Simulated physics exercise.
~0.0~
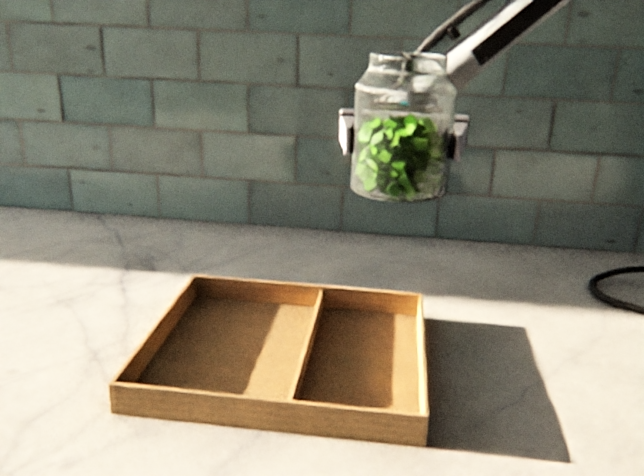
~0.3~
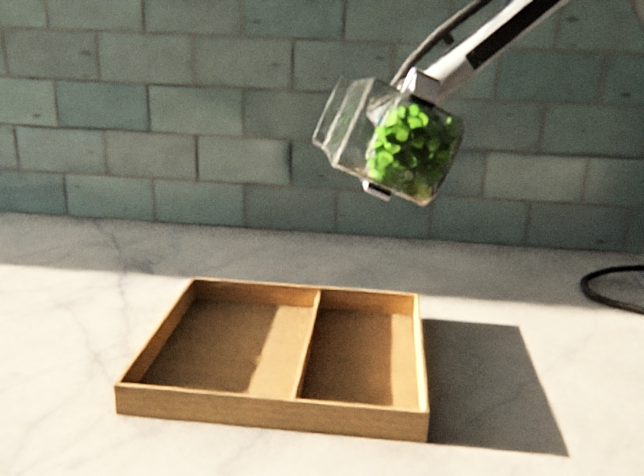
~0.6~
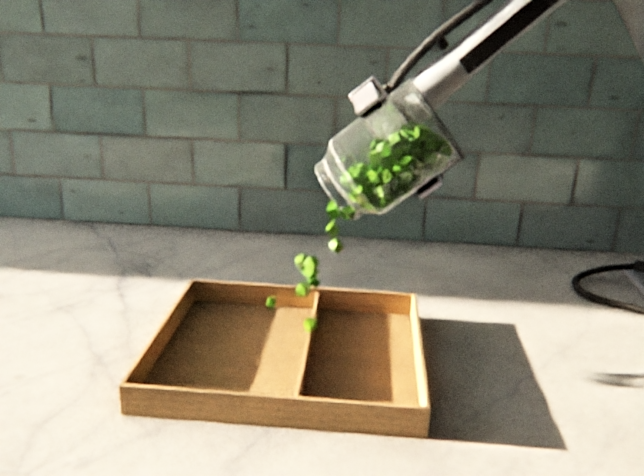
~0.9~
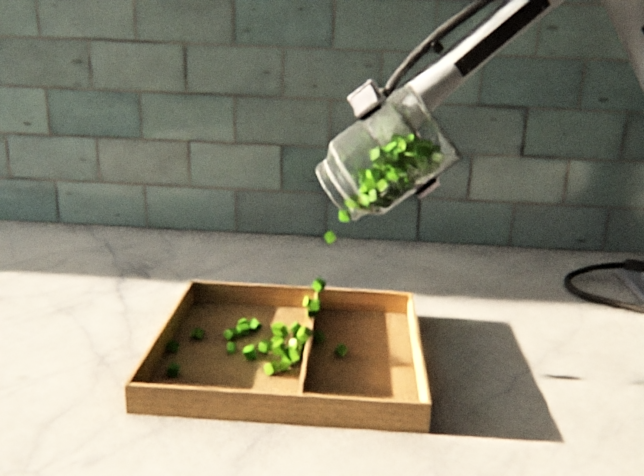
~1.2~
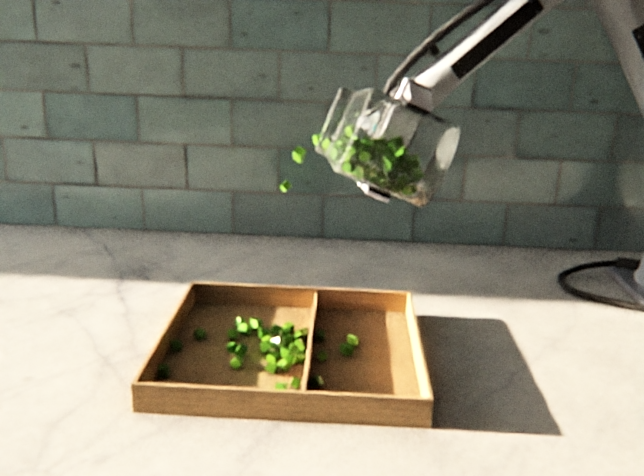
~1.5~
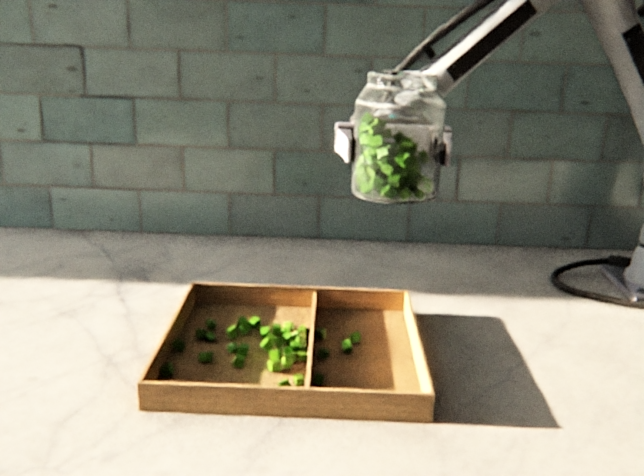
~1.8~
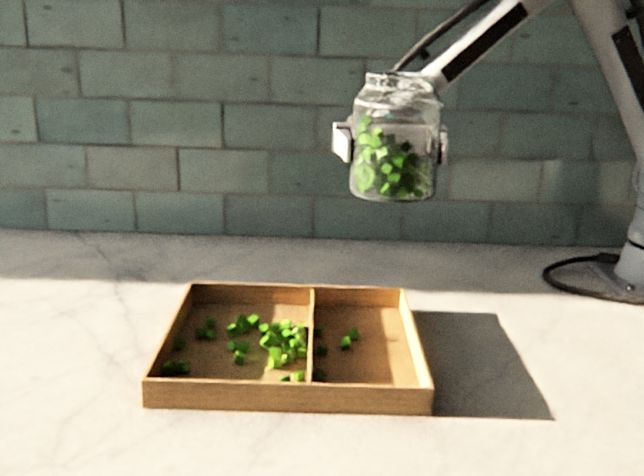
A robot arm tips a jar, spills some green cubes into a divided tray, then rights it.
